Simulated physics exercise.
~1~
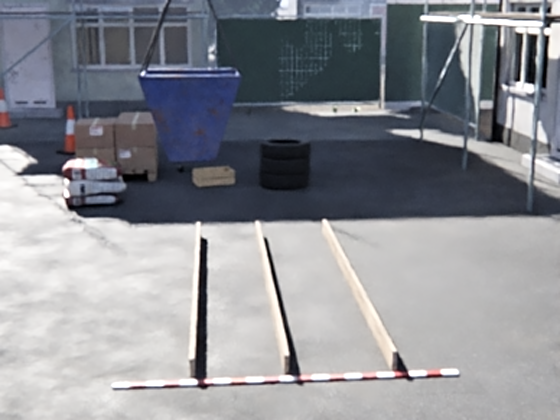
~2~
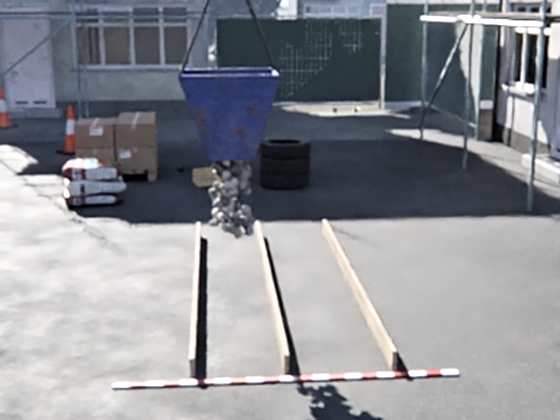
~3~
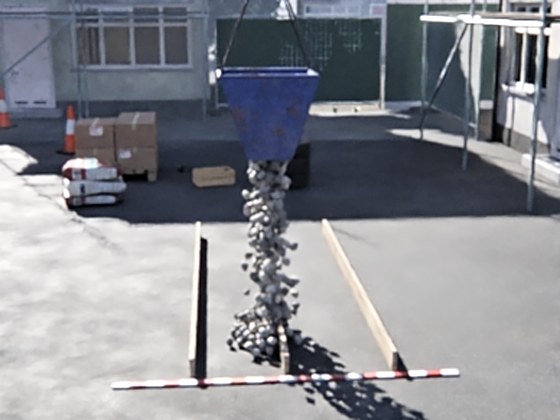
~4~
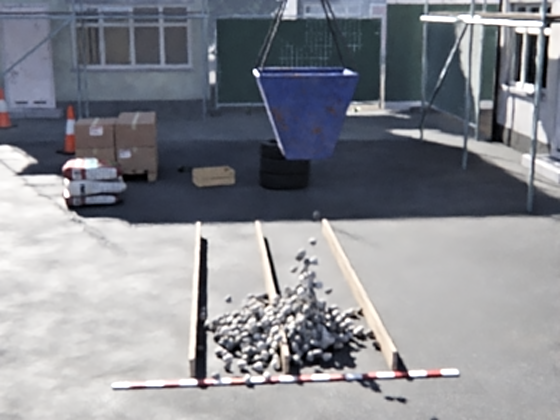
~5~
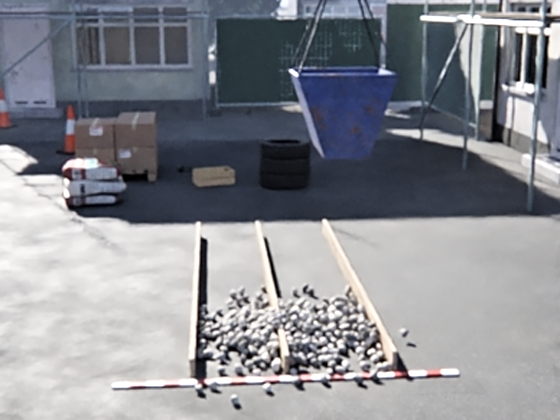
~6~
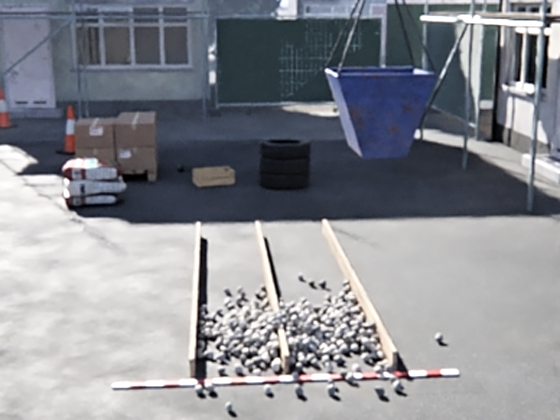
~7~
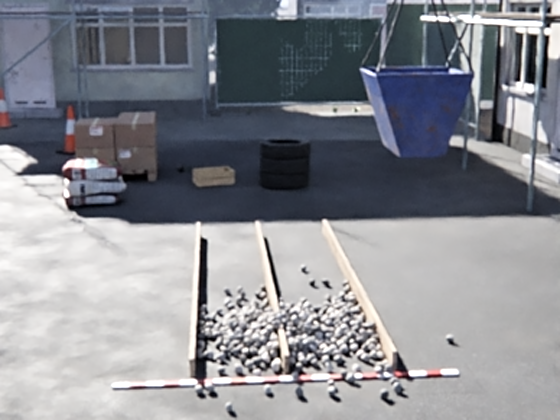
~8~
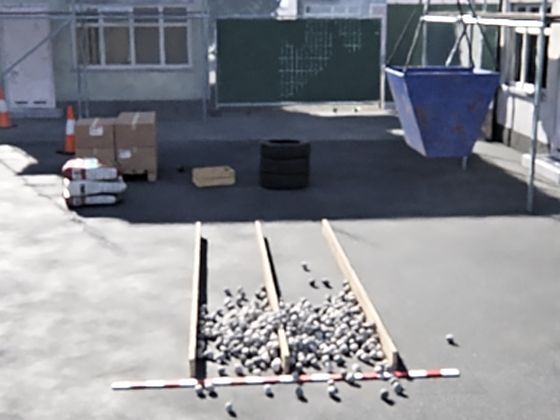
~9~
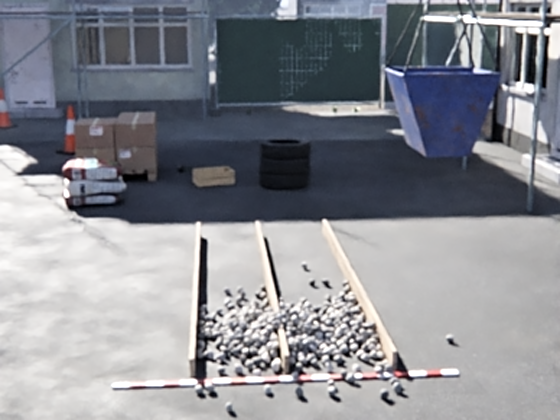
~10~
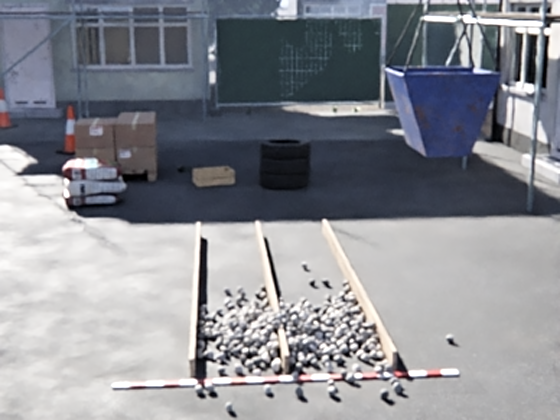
The footage shows a blue skip moving right across a yard, pouring grey rounded stones between three wooden planks until it is empty, then stopping at the right. The stones settle in a low heap across both bays, somewhat more in the right, with a few strays lying outside.
